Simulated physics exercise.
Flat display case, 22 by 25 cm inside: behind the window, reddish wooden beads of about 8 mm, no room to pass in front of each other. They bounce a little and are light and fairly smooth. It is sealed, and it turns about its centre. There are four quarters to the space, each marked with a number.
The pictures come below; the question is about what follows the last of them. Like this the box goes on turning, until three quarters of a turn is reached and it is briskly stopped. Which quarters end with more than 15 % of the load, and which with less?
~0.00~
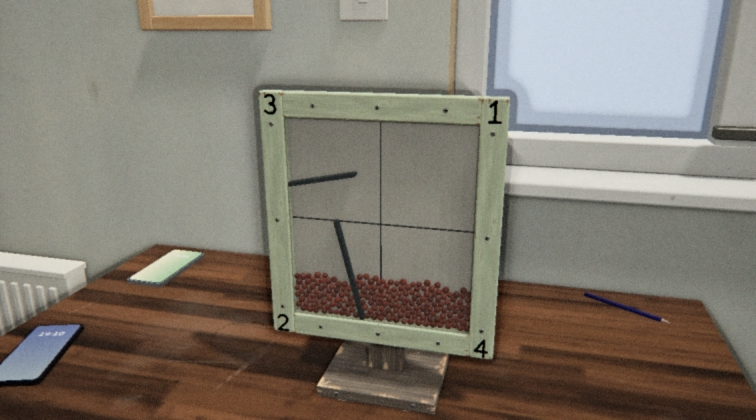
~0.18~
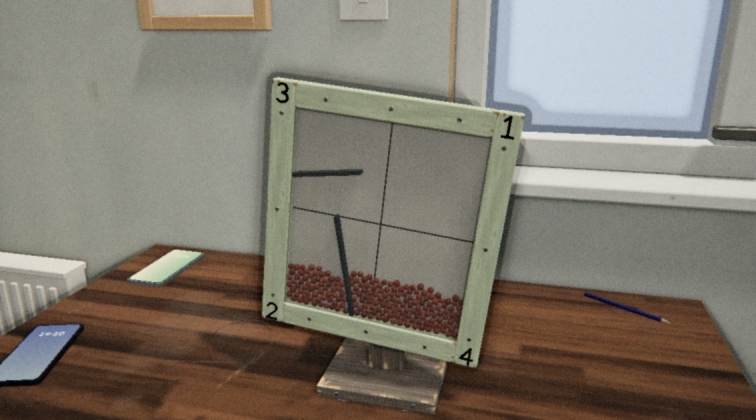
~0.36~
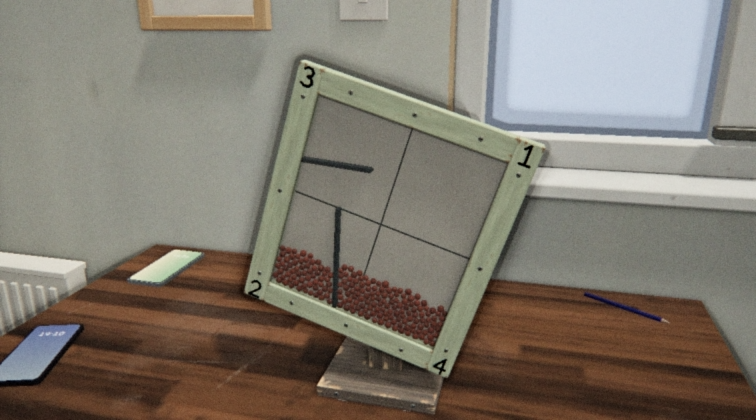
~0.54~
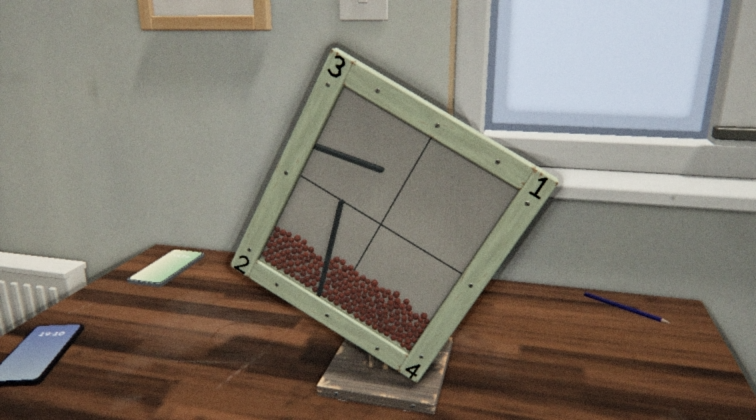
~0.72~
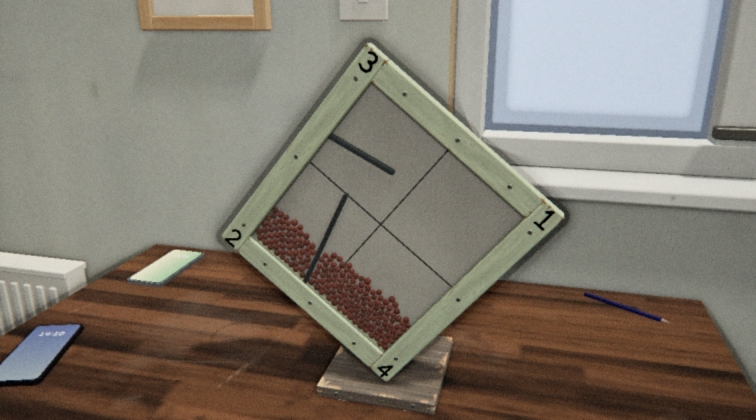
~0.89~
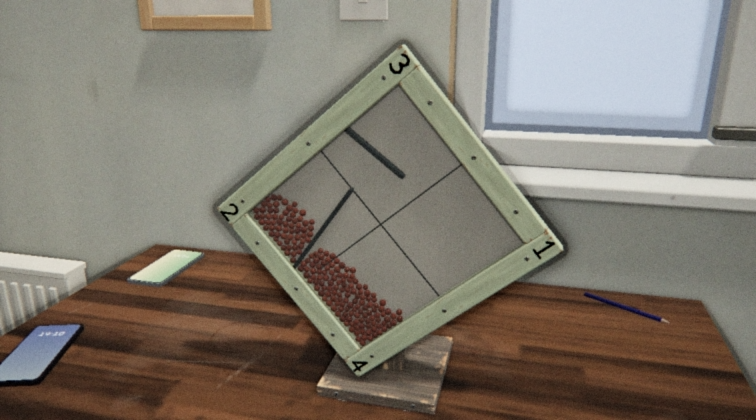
No. 1: Less; 2: More; 3: More; 4: Less.
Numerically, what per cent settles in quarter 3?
Some 75 per cent.
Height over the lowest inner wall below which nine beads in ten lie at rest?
It comes to around 9 cm.
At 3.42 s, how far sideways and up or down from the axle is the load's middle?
The middle lies about 4 cm left of the axle and around 8 cm underneath.
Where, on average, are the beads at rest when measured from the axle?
Roughly 5 cm to the left of the axle and 7 cm under it.
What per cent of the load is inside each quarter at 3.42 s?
Quarter 1: 55; quarter 2: 0; quarter 3: 45; quarter 4: 0.
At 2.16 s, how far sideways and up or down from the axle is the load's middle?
Offset: About 3 cm left, about 4 cm below.
By 2.16 s it has turned 127°, the beads' middle is 3 cm left of and 4 cm below the axle; by quarter, no. 1, 45 %, no. 2, 25 %, no. 3, 5 %, no. 4, 25 %.
By 3.42 s it has turned 204°, the beads' middle is 4 cm left of and 8 cm below the axle; by quarter, no. 1, 55 %, no. 3, 45 %.
By 4.58 s it has turned 270°, the beads' middle is 7 cm left of and 5 cm below the axle; by quarter, no. 1, 15 %, no. 2, 10 %, no. 3, 75 %.
In the end, by 5.6 s, no. 1, 5 %, no. 2, 20 %, no. 3, 75 %, no. 4, 0 %.
